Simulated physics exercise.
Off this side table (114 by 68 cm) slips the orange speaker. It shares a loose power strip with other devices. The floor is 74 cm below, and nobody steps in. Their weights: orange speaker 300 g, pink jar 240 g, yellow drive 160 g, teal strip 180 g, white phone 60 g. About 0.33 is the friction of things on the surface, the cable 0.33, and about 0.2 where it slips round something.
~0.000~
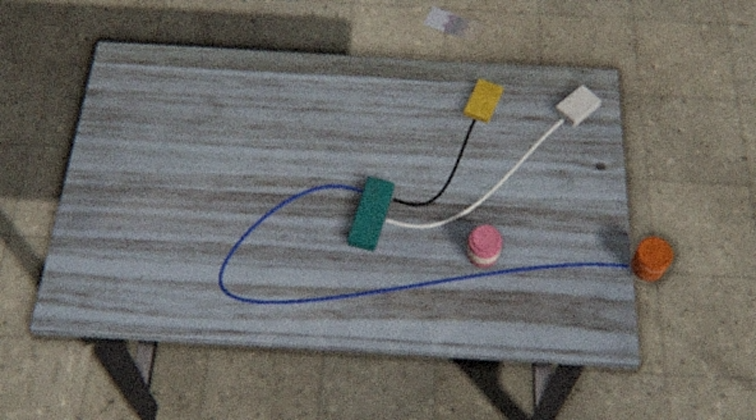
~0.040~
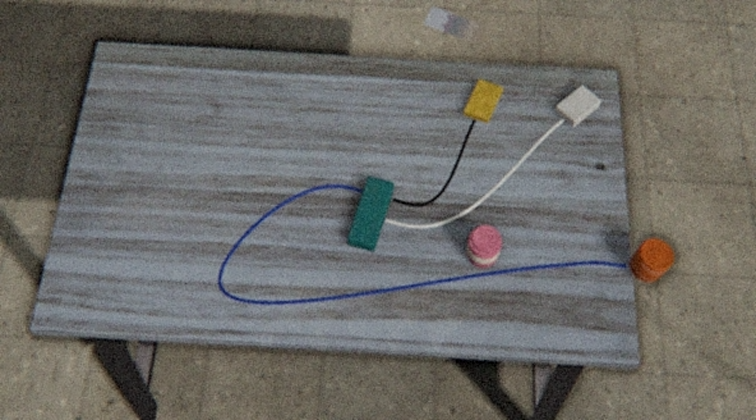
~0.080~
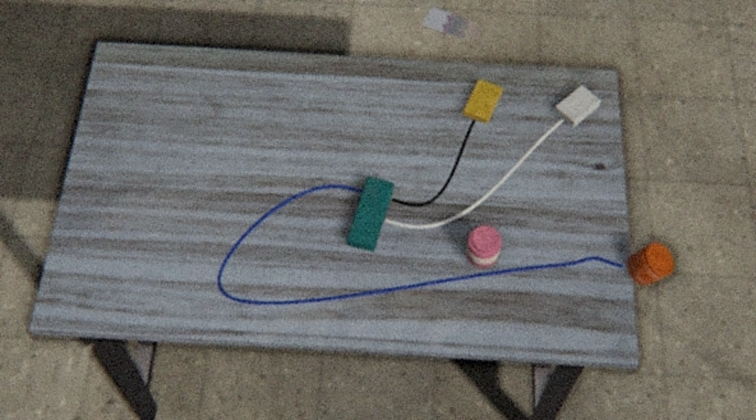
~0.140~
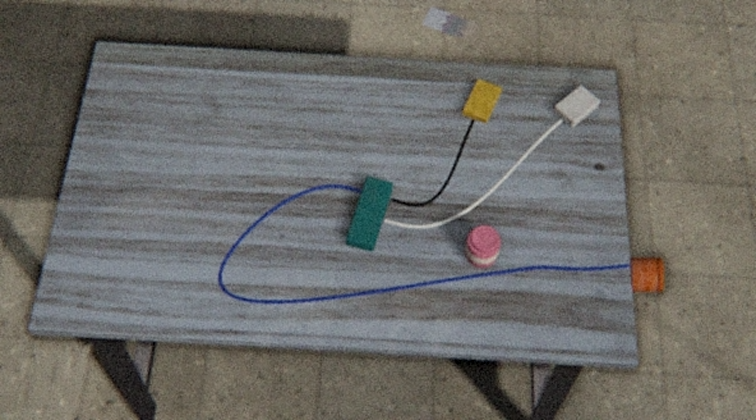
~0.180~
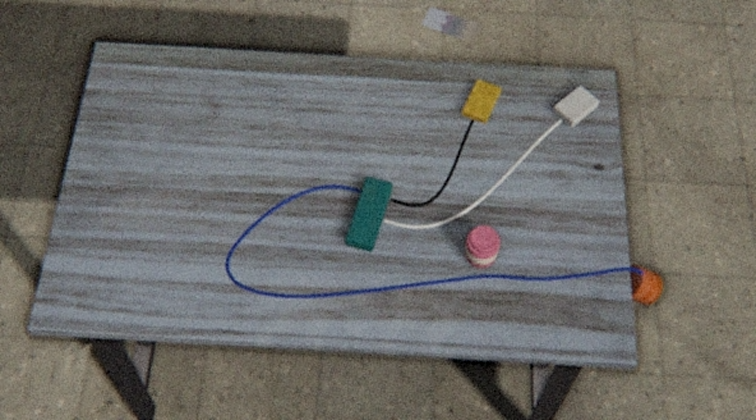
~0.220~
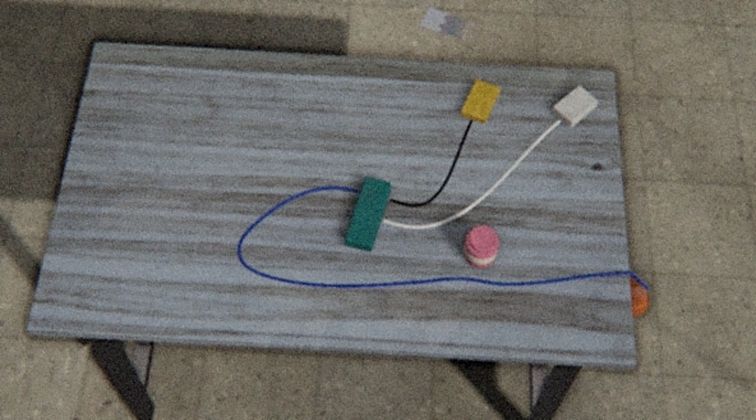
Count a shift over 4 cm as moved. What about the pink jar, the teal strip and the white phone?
Result: Pink jar stays put, teal strip gets shifted, white phone keeps its place.
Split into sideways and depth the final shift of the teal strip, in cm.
It ends around 18 cm to the right of its start and around 3 cm farther back.
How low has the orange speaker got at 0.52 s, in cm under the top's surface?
70 cm.
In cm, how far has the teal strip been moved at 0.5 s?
Shift: Approx. 8 cm.
After 0.5 s, the strip's end of the blue cable at (391, 243); teal strip 8 cm off its start, orange speaker over the edge.
After 0.8 s, the strip's end of the blue cable at (456, 234); teal strip 18 cm off its start, pink jar 2 cm off its start, orange speaker over the edge.
After 1.1 s, the strip's end of the blue cable at (456, 234); teal strip 18 cm off its start at (460, 202), pink jar 2 cm off its start at (492, 240), orange speaker over the edge.
After 1.4 s, the strip's end of the blue cable at (456, 234); teal strip 18 cm off its start, pink jar 2 cm off its start, orange speaker over the edge.
After 2.6 s, the strip's end of the blue cable at (456, 234); teal strip 18 cm off its start at (460, 202), pink jar 2 cm off its start at (492, 240), white phone 0 cm off its start at (576, 103), orange speaker over the edge.
